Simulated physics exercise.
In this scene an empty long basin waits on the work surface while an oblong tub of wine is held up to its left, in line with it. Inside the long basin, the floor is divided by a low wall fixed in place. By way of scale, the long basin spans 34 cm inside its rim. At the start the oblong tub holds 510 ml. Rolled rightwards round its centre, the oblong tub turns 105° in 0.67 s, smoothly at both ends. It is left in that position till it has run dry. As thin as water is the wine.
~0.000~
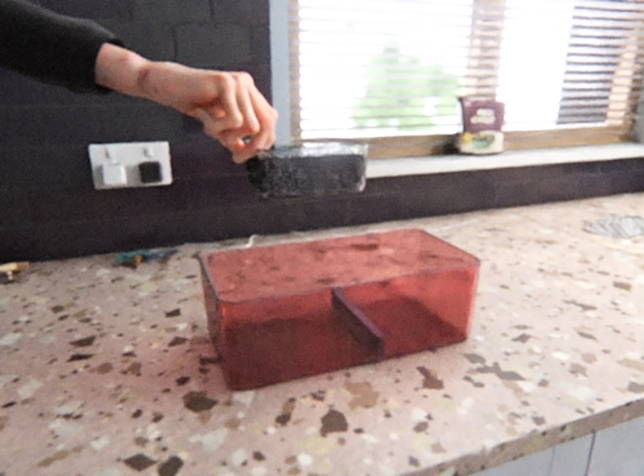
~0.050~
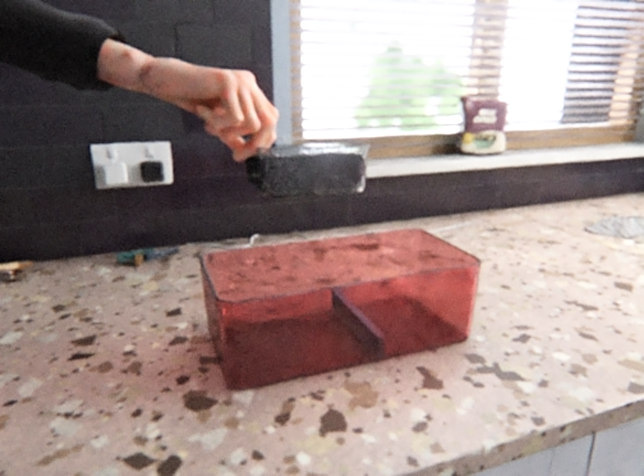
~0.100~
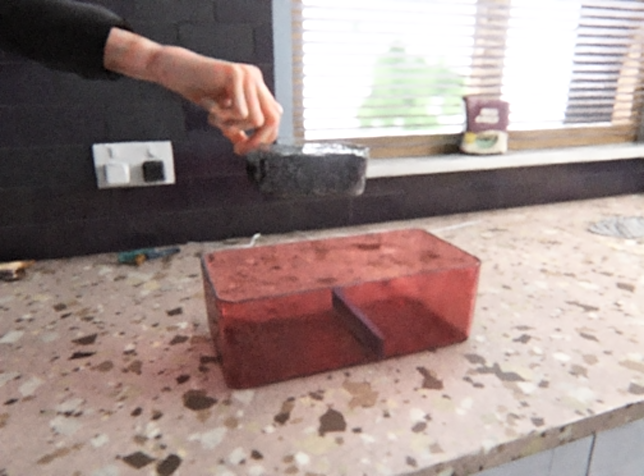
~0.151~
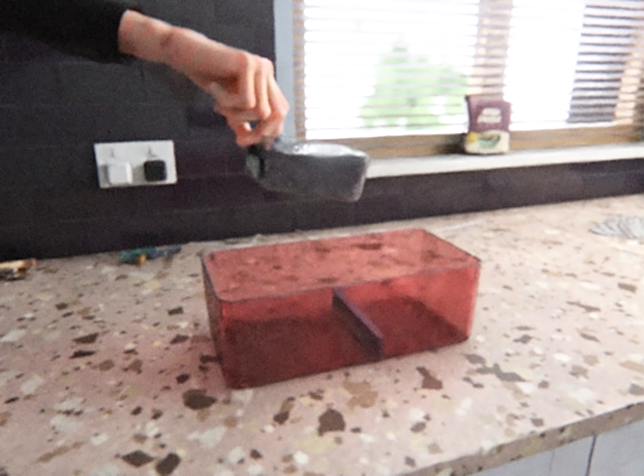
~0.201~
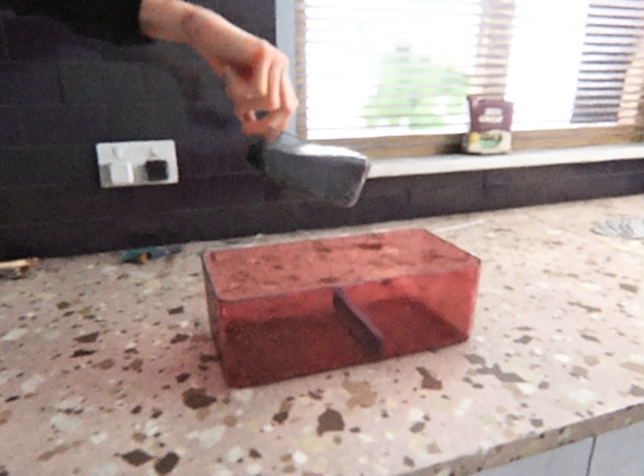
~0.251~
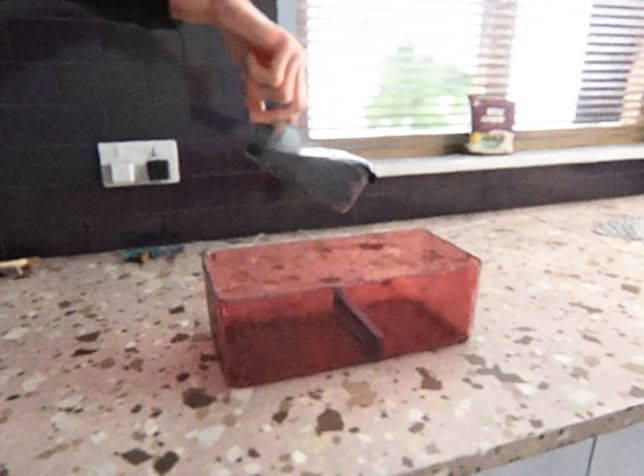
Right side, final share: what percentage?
77 per cent.
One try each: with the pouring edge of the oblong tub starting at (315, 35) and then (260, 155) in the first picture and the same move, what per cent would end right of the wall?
70 per cent first, 15 per cent second.
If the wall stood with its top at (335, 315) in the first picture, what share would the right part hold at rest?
Roughly 85 %.
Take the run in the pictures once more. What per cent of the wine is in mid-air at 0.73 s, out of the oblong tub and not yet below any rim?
It comes to some 4 percent of the total.
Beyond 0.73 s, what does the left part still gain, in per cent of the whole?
About 7 per cent.
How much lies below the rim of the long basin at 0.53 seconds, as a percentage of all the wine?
Some 54 per cent.
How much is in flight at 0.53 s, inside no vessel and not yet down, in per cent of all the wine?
Roughly 36 percent.
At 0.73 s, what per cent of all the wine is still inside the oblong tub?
2 per cent or thereabouts.
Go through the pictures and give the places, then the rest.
It leans 0°; its right rim is at (354, 142); the wine meets the walls at (253, 153) and (351, 148); the long basin's rim runs from (208, 278) to (448, 245); the wall's top is at (355, 311), in the first picture.
It leans 1°; its right rim is at (355, 143); the wine meets the walls at (253, 152) and (351, 148), in the second picture.
It leans 6°; its right rim is at (356, 147); the wine meets the walls at (254, 150) and (352, 149), in the third picture.
It leans 13°; its right rim is at (357, 154); the wine meets the walls at (255, 149) and (354, 151), in the fourth picture.
It leans 22°; its right rim is at (358, 162); the wine meets the walls at (255, 149) and (354, 157); 3 per cent is over the edge, in the fifth picture.
It leans 32°; its right rim is at (356, 172); the wine meets the walls at (255, 148) and (349, 162); 10 per cent is over the edge, in the sixth picture.
After 0.53 s the tilt is 94° and 11 per cent is still to pour, 0 is left of the wall and 54 right of it.
After 0.73 s the tilt is 105° and 2 per cent is still to pour, 15 is left of the wall and 79 right of it.
After 0.94 s the tilt is 105° and 0 per cent is still to pour, 21 is left of the wall and 78 right of it.
After 1.17 s the tilt is 105° and 0 per cent is still to pour, 21 is left of the wall and 77 right of it.
In the end 21 per cent lies left of the wall, 77 right of it and 1 outside.
